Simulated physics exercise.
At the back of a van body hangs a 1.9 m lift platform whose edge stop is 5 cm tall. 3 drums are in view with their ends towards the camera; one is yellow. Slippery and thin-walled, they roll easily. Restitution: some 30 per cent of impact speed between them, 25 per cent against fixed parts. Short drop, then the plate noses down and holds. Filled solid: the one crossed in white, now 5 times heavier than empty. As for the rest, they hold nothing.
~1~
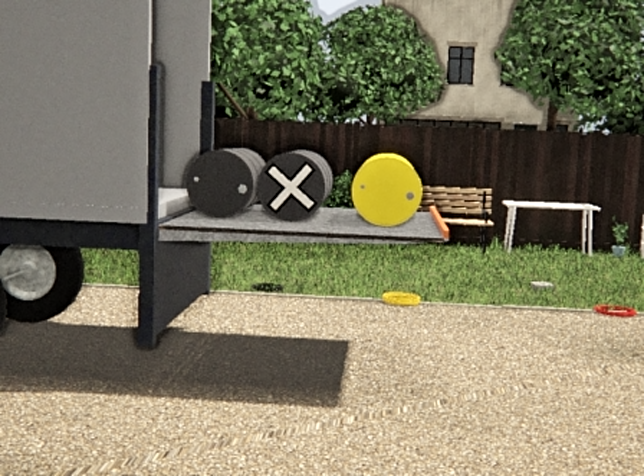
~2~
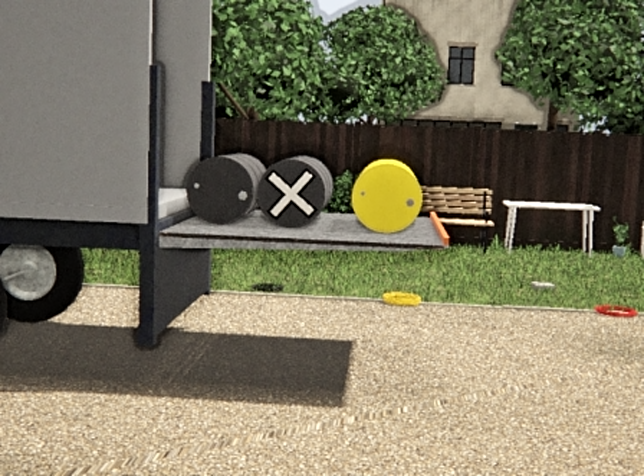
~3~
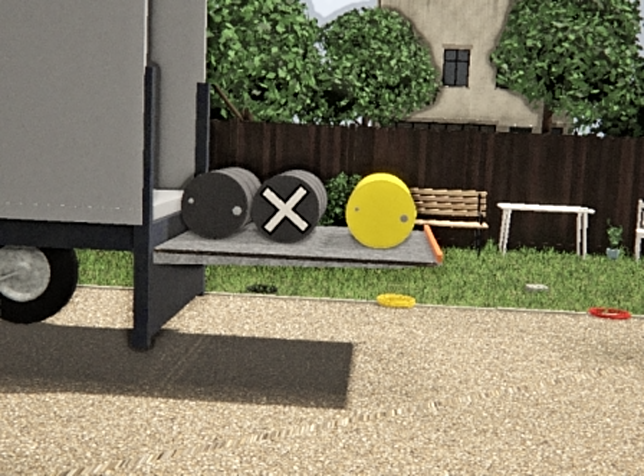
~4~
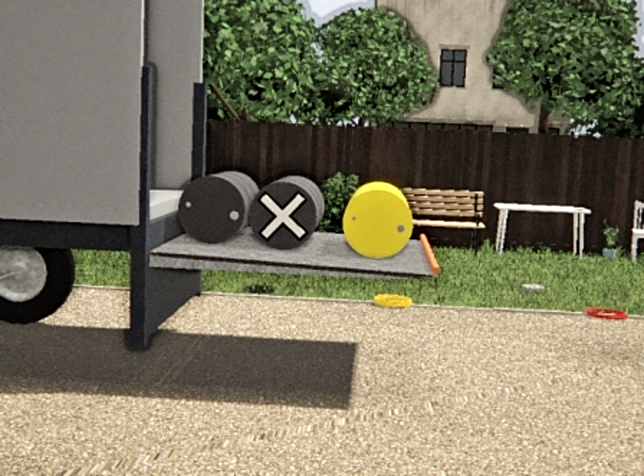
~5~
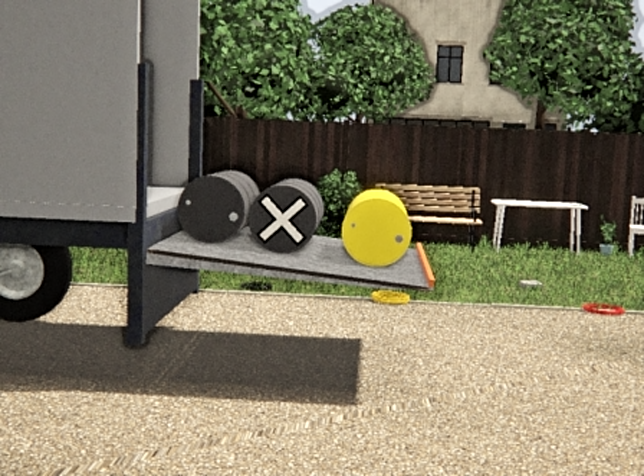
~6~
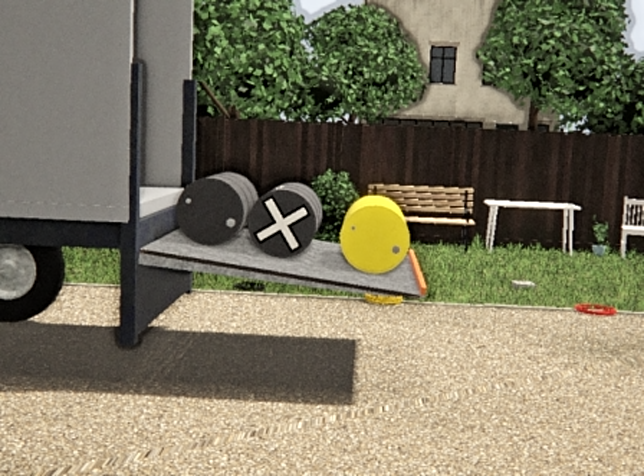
The clip opens on three drums lying on a level platform behind a van, two dark ones at left, one marked with a white cross, and a yellow one near the orange edge. The platform sinks slightly, then its right end tilts gently downward, while the drums ride down with it, keeping roughly the same spacing.
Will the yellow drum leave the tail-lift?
Yes.
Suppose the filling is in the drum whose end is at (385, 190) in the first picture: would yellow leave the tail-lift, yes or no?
If so, yellow does not.
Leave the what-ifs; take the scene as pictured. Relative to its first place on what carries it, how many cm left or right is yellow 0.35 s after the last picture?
Shift of yellow: 15, rightward.
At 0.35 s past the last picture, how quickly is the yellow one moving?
Speed: Approx. 0.4 m/s.
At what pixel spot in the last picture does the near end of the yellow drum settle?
In the last view it sits close to (586, 358).
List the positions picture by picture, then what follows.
Yellow (387, 192); plate level; stop at (446, 234); white cross at (291, 188), in the first frame.
Yellow (387, 198); plate level, in the second frame.
Yellow (381, 214); plate level, in the third frame.
Yellow (378, 224); plate tilted 2°; stop at (436, 271), in the fourth frame.
Yellow (376, 233); plate tilted 5°, in the fifth frame.
Yellow (375, 239); plate tilted 7°; stop at (424, 291), in the sixth frame.
Then, 0.35 s past the sixth picture, yellow is on the plate, 20 cm from the stop, rolling right; 0 over the stop so far.
Then, 0.65 s past the sixth picture, yellow is on the plate, 10 cm from the stop; 0 over the stop so far.
Then, 0.95 s past the sixth picture, yellow is on the plate, 5 cm from the stop, rolling right; 0 over the stop so far.
Then, 1.35 s past the sixth picture, yellow is over the stop and falling; 1 over the stop so far.
Finally (4.45 s after the last picture), yellow is off the lift, on the ground; 1 over the stop so far.
